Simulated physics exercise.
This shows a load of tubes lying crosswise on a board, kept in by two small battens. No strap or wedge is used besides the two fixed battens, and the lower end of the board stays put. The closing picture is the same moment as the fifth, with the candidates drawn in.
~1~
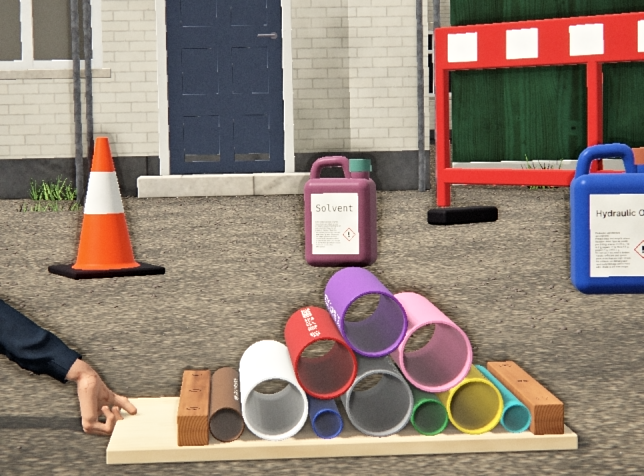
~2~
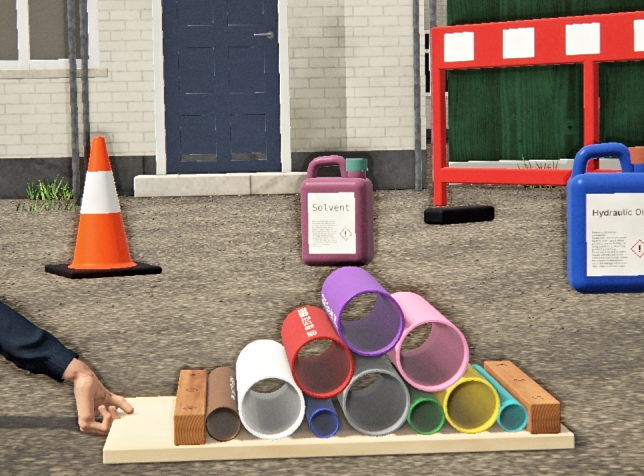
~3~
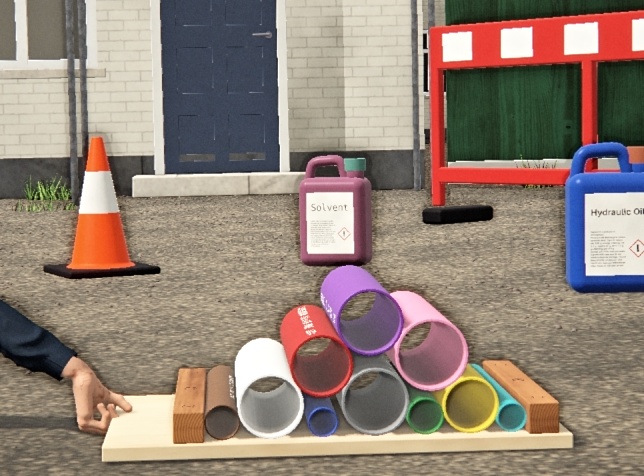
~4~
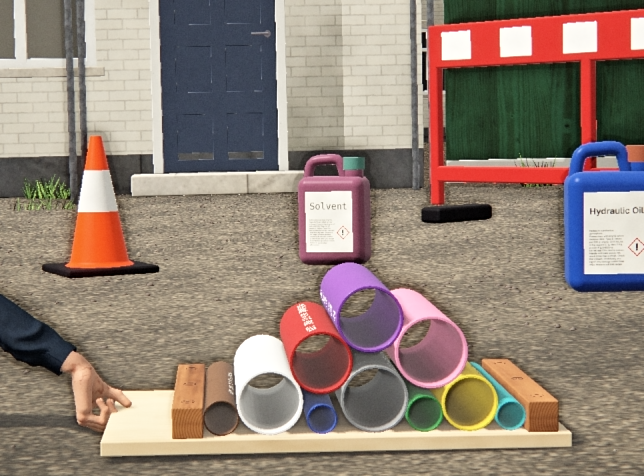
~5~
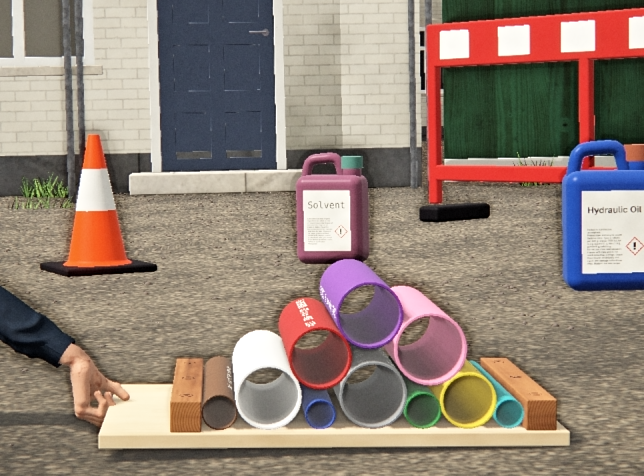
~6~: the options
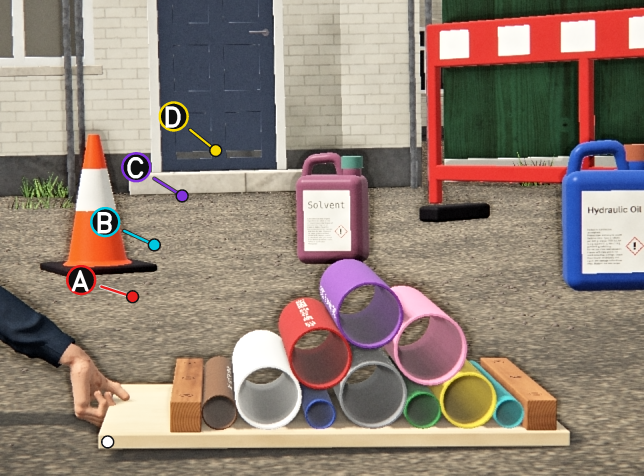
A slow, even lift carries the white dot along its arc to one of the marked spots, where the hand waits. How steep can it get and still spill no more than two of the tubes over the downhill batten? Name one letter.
Lift it to C and no more.
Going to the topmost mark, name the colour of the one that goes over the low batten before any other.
The pink one.
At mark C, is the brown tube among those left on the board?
Yes, with C.
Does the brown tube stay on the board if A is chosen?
Yes, with A.
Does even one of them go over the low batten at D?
Yes.
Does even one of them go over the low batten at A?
At A: No.
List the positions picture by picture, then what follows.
The first frame shows yellow tube (476, 407); turquoise tube (516, 419); pink tube (436, 356).
The second frame shows pink tube (432, 355); red tube (323, 367).
The third frame shows board (329, 406); brown tube (222, 422); white tube (270, 406); green tube (425, 416).
The fourth frame shows board (328, 403); brown tube (221, 418); white tube (270, 402).
The fifth frame shows board (327, 399); brown tube (220, 412); white tube (268, 397).
On the marked copy, A at (133, 297); B at (155, 245); C at (182, 196); D at (216, 150); the white dot at (108, 442).
With C. Early on, board at 19°.
Further on, board at 34°.
At the end, board at 34°, two over the low batten (pink, purple).
As for the rest, A none over the low batten; B none over the low batten; D three over the low batten (pink, red, purple).
